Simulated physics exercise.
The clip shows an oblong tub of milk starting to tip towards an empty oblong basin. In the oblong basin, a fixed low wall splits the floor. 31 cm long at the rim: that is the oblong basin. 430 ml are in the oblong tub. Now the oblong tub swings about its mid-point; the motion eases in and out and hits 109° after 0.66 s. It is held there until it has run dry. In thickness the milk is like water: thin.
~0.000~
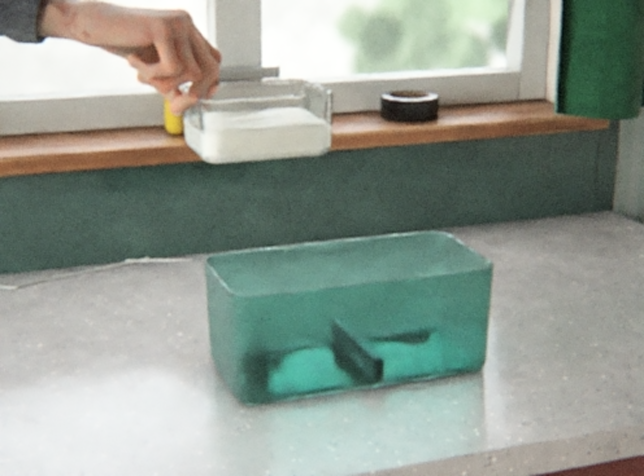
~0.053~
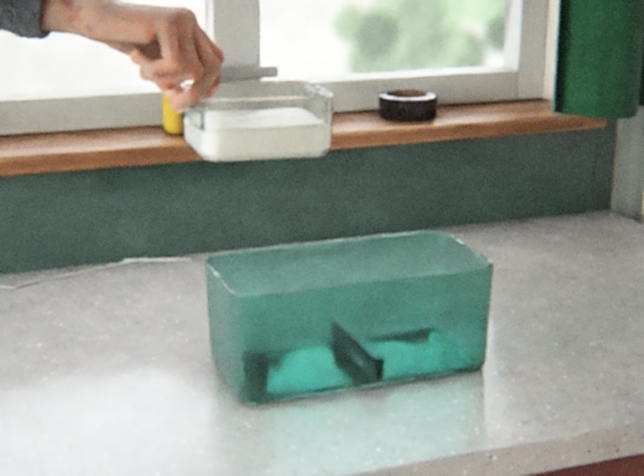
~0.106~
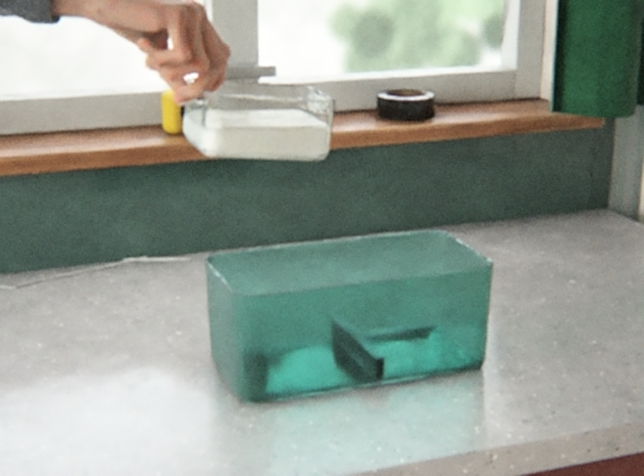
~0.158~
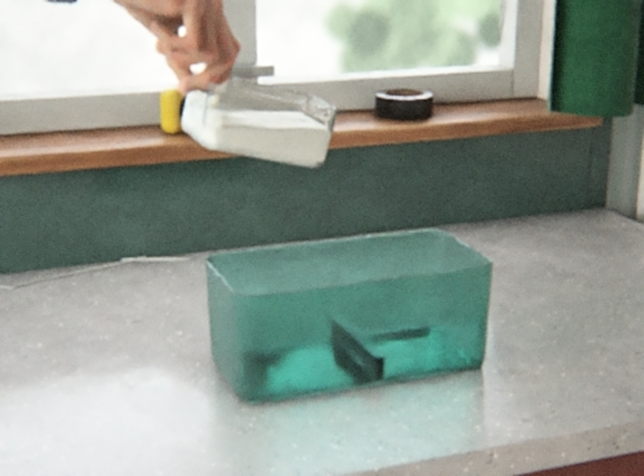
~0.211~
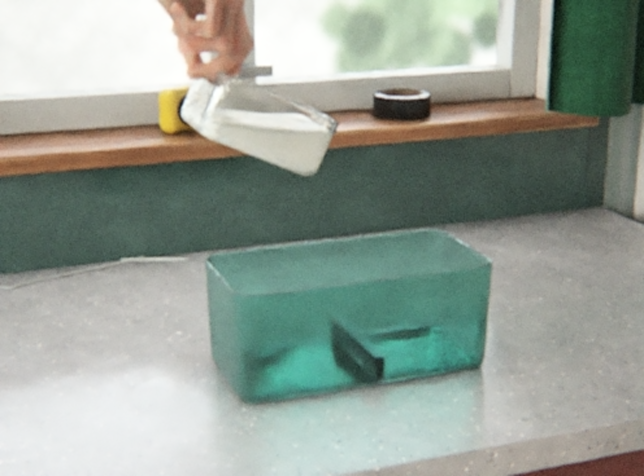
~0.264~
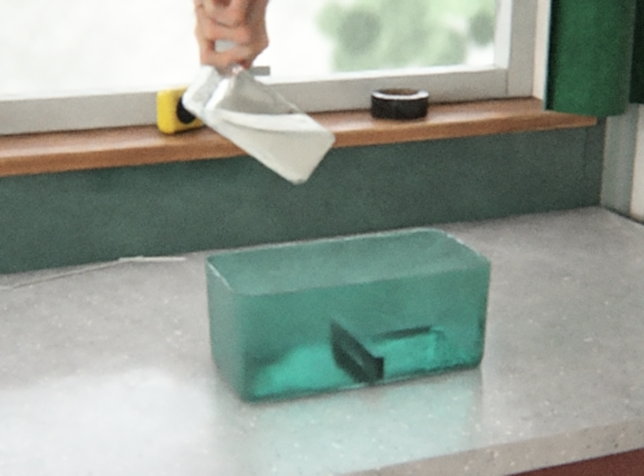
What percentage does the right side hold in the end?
About 48 per cent.
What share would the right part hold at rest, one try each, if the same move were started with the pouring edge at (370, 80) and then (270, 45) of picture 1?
In order, 75 and 15 per cent.
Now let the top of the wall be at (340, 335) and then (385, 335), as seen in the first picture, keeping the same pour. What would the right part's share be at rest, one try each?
65 per cent first, 15 per cent second.
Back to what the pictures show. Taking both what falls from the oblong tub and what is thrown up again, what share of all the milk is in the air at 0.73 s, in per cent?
Some 7 % is up in the air.
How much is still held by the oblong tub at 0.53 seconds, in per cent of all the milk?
Remaining: Near 16 % of the total.
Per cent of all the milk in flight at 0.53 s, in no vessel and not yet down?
Estimate: Some 52 % of the total.
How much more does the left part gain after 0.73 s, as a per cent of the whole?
10 %.
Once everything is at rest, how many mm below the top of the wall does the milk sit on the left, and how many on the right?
Measured: Left around 20 mm, right around 18 mm.
By 0.53 s the tilt is 99° and 15 per cent is still to pour, 5 is left of the wall and 27 right of it.
By 0.73 s the tilt is 109° and 4 per cent is still to pour, 40 is left of the wall and 49 right of it.
By 0.94 s the tilt is 109° and 0 per cent is still to pour, 49 is left of the wall and 48 right of it.
By 1.16 s the tilt is 109° and 0 per cent is still to pour, 50 is left of the wall and 49 right of it.
At rest 50 per cent lies left of the wall, 48 right of it and 2 outside.
